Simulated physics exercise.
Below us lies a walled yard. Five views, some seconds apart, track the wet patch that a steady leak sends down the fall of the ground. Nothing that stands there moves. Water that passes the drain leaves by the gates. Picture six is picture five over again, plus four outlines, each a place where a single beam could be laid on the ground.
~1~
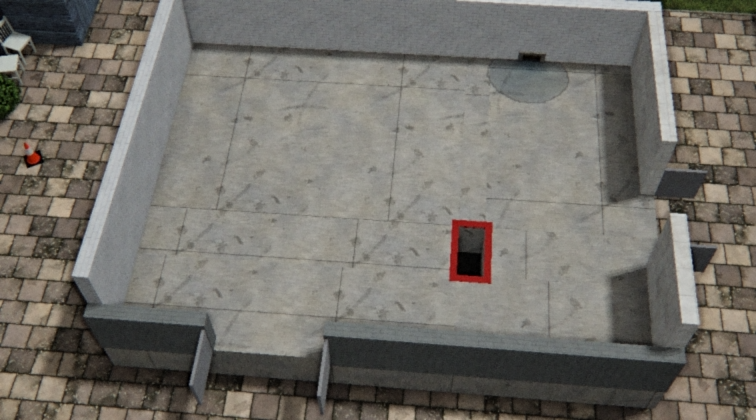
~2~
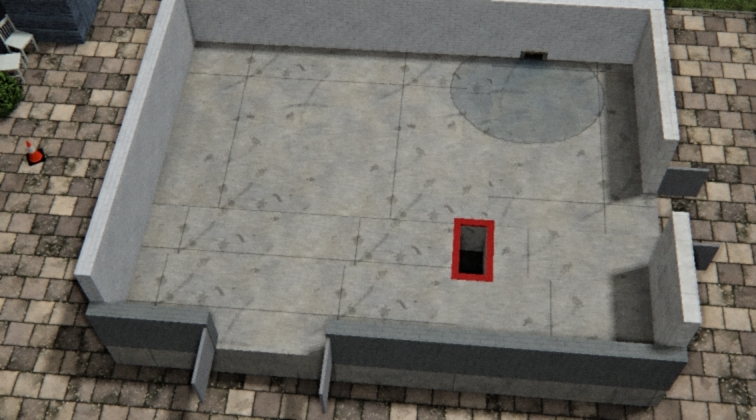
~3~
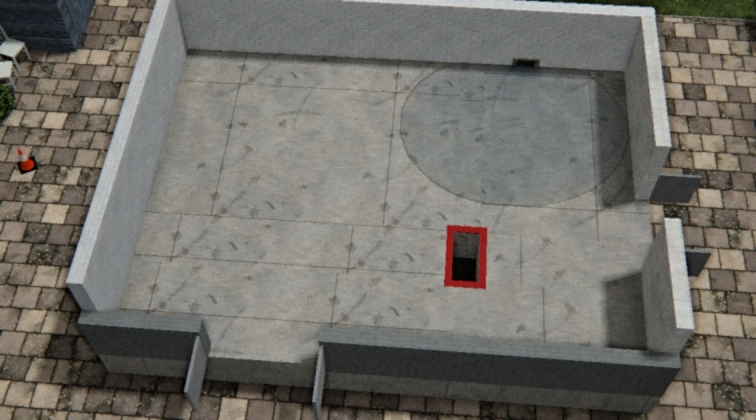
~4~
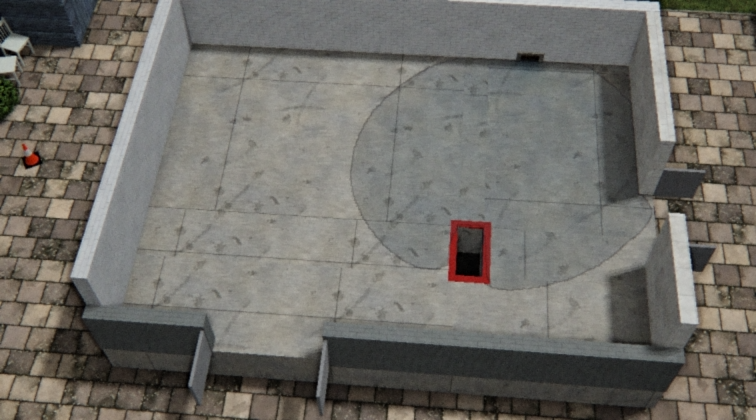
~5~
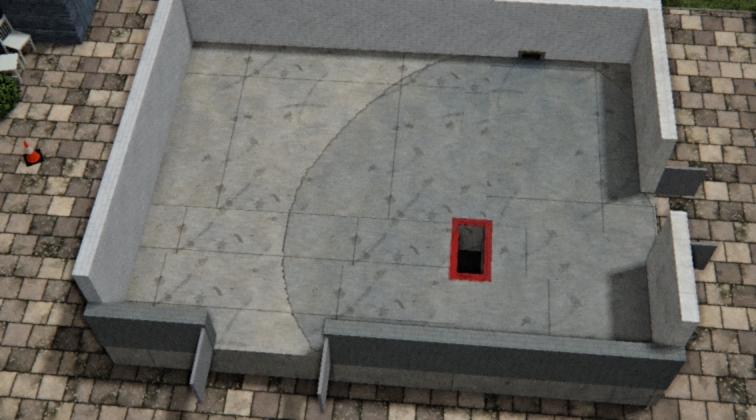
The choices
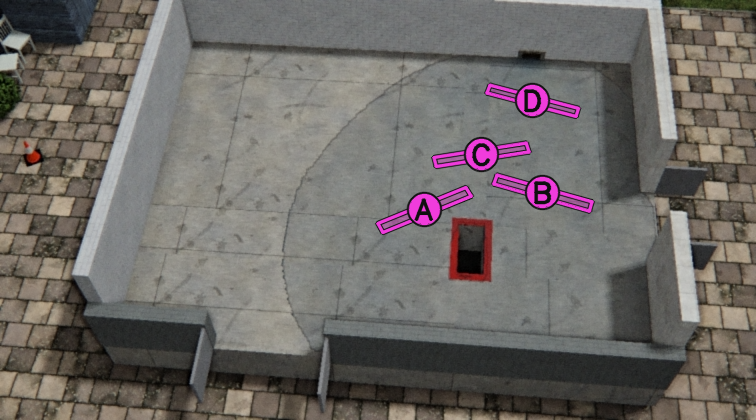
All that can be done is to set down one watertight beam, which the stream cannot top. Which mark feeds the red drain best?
The answer is spot A.
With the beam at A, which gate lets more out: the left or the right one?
The left one.
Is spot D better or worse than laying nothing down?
Worse.
On the marked copy, A from (380, 227) to (468, 191); B from (495, 179) to (590, 206); C from (435, 161) to (527, 147); D from (488, 89) to (577, 112).
With A, about 17 % of the stream goes into the red drain, about 81 % out by the gates.
With B, about 8 % of the stream goes into the red drain, about 89 % out by the gates.
With C, about 7 % of the stream goes into the red drain, about 91 % out by the gates.
With D, about 6 % of the stream goes into the red drain, about 92 % out by the gates.
